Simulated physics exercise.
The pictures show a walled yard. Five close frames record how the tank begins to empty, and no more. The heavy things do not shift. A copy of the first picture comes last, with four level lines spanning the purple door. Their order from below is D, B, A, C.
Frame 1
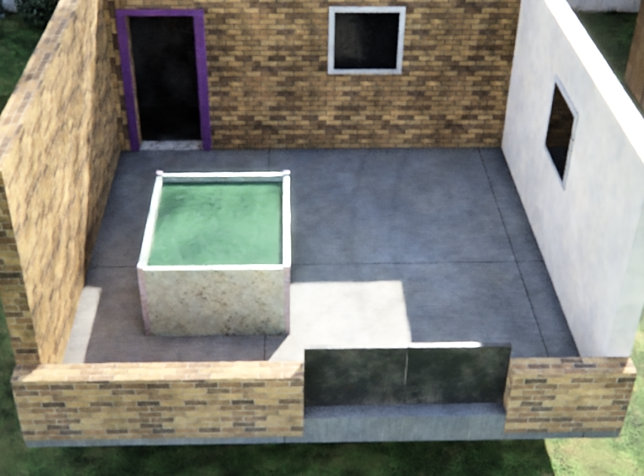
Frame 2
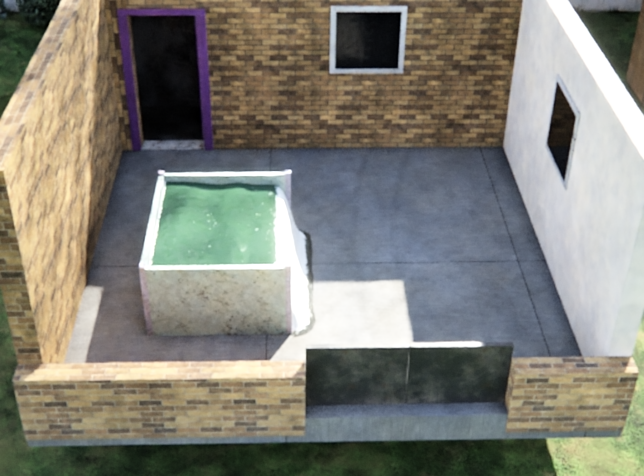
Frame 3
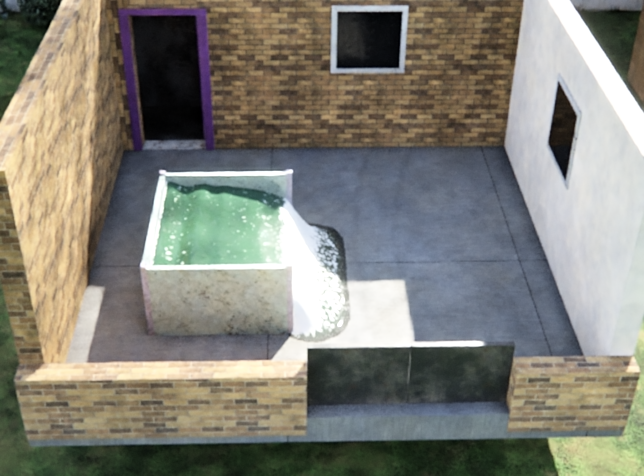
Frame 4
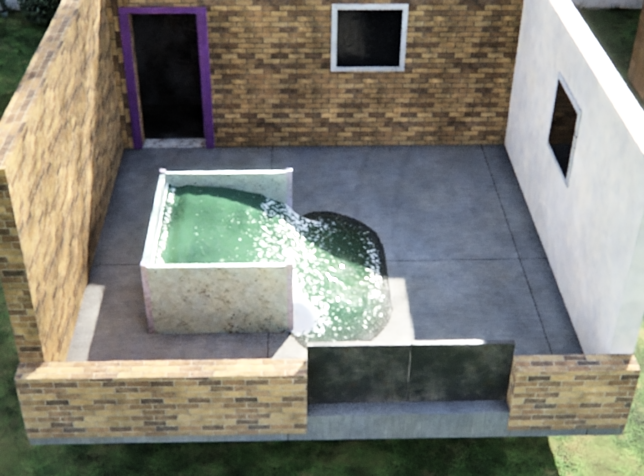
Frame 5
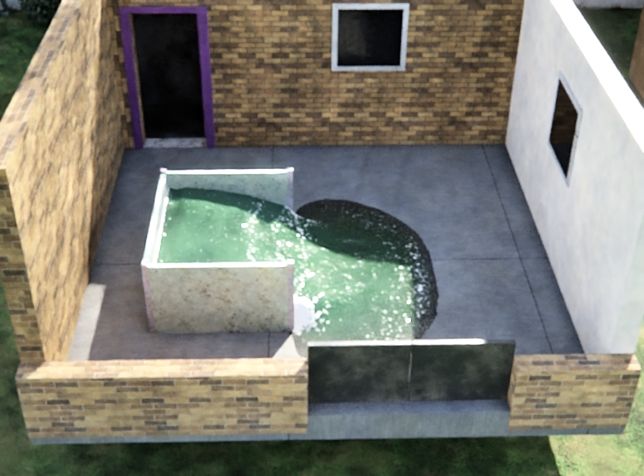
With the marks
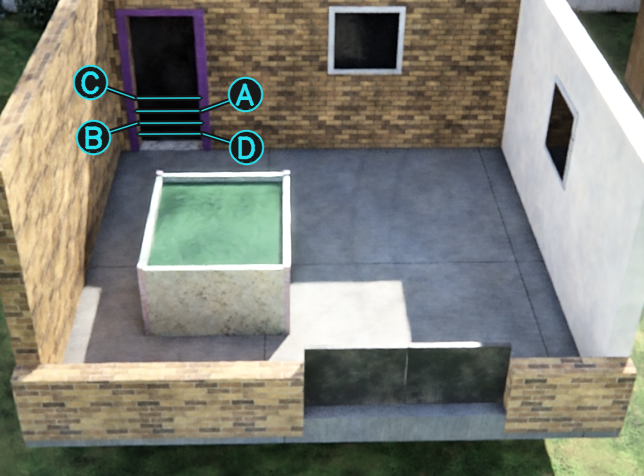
Green water bursting from the right side of a raised stone tank, foaming and spreading across the grey floor of a walled yard.
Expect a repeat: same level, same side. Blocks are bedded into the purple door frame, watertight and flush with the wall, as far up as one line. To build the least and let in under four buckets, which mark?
Take D.
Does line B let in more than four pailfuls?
No, not at all.
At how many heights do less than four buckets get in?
All four.
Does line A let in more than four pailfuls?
No, that is safe.
In cyan, A at (168, 111); B at (169, 123); C at (167, 98); D at (170, 133); from the bottom up D, B, A, C.
With A, nothing gets over.
With B, nothing gets over.
With C, nothing gets over.
With D, nothing gets over.
